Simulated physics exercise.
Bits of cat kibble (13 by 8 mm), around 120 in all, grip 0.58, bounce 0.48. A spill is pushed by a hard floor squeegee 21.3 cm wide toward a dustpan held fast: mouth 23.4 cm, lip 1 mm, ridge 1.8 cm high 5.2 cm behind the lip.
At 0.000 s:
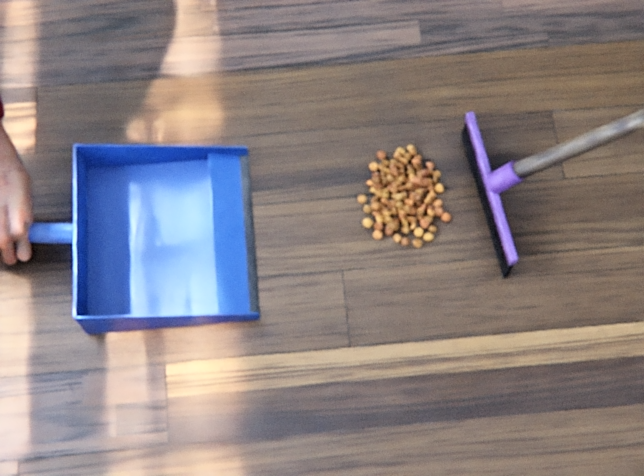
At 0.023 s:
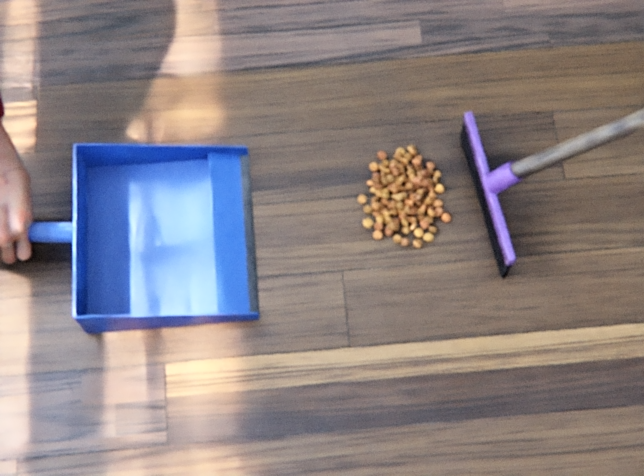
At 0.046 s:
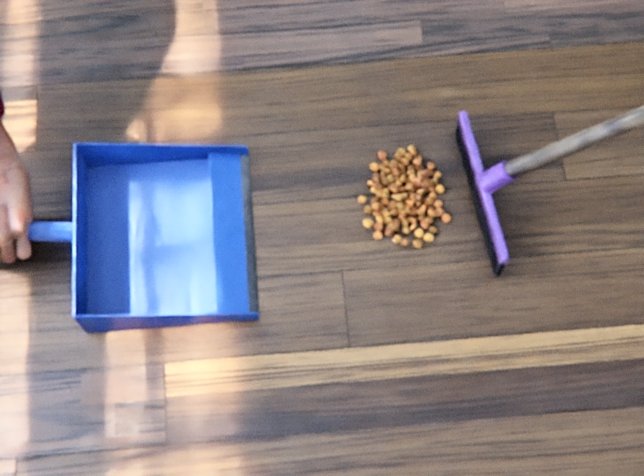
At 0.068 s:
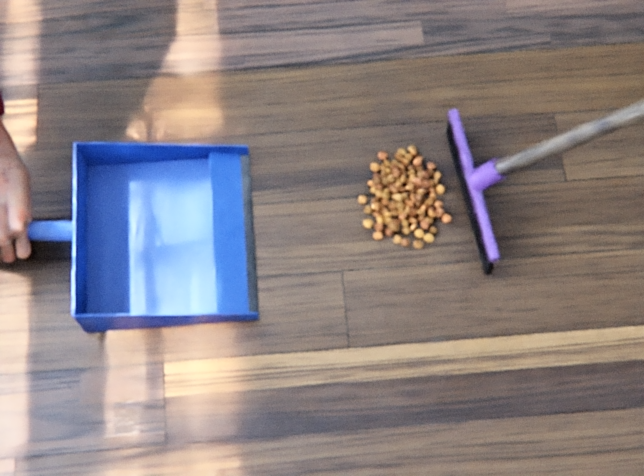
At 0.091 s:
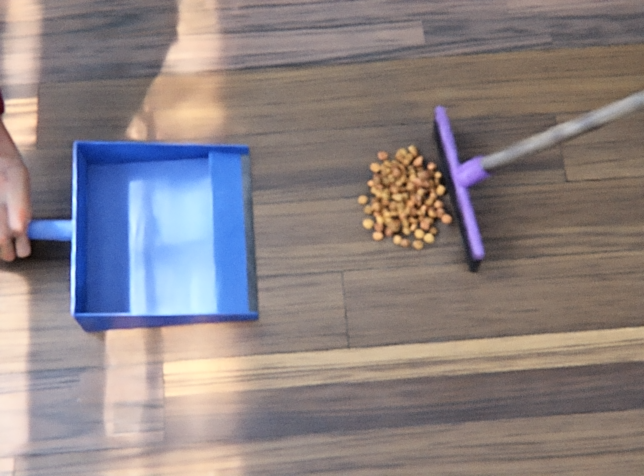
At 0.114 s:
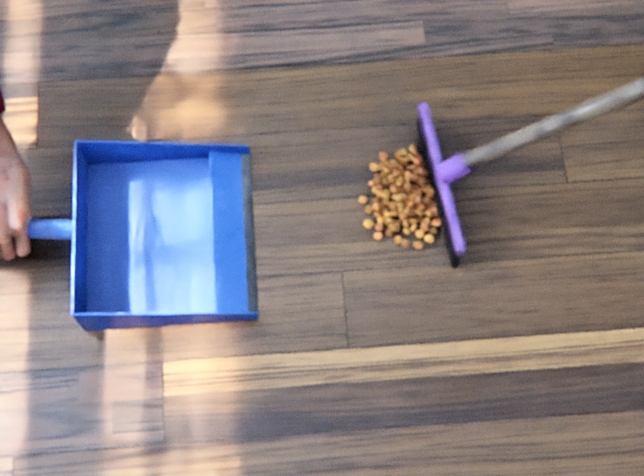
A hand holds a blue dustpan still while a purple squeegee pushes into brown kibble.
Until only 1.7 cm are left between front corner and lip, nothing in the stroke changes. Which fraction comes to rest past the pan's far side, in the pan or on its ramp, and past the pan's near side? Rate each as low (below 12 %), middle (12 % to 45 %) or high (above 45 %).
Far side - middle, pan - middle, near side - low.
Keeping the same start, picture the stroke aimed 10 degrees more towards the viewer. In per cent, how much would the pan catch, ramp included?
Under that change, roughly 45 in a hundred.
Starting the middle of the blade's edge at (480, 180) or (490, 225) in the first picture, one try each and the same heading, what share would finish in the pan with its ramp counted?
The two tries give some 20 % and some 35 %.
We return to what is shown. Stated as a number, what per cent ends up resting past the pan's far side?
I'd say around 25 percent.
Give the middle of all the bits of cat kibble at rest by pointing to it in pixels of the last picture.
Roughly (248, 183).
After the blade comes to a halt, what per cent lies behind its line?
About 5 per cent.
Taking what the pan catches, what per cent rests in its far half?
About 80 percent of it.
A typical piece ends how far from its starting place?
Somewhere around 22 centimetres.
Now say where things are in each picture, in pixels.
The first picture shows blade from (512, 260) to (469, 119), moved 0.0 cm, 0 of the pieces shifted so far; middle of the pieces at (403, 195); pan at (155, 243).
The second picture shows blade from (510, 261) to (468, 119), moved 0.3 cm, 0 of the pieces shifted so far; middle of the pieces at (403, 195).
The third picture shows blade from (503, 260) to (462, 118), moved 1.1 cm, 0 of the pieces shifted so far; middle of the pieces at (404, 195).
The fourth picture shows blade from (493, 258) to (453, 117), moved 2.4 cm, 0 of the pieces shifted so far; middle of the pieces at (404, 196).
The fifth picture shows blade from (478, 255) to (440, 114), moved 4.3 cm, 0 of the pieces shifted so far; middle of the pieces at (404, 196).
The sixth picture shows blade from (460, 251) to (423, 110), moved 6.7 cm, 35 of the pieces shifted so far; middle of the pieces at (402, 197); pan at (155, 240). Its pace works out near 1.05 m/s, heading 19 degrees away from the viewer's side.
After 0.23 s, middle of the blade 13 cm from the lip; 0 % over the lip, far side 10 %, near side 0 %.
After 0.32 s, middle of the blade 5 cm from the lip; 0 % over the lip, far side 20 %, near side 0 %.
After 0.53 s, middle of the blade 3 cm from the lip; 30 % over the lip, far side 25 %, near side 0 %.
By 1.1 s all is still; far side 25 %, pan 30 %, near side 0 %, in front of the lip or behind the blade 45 %.
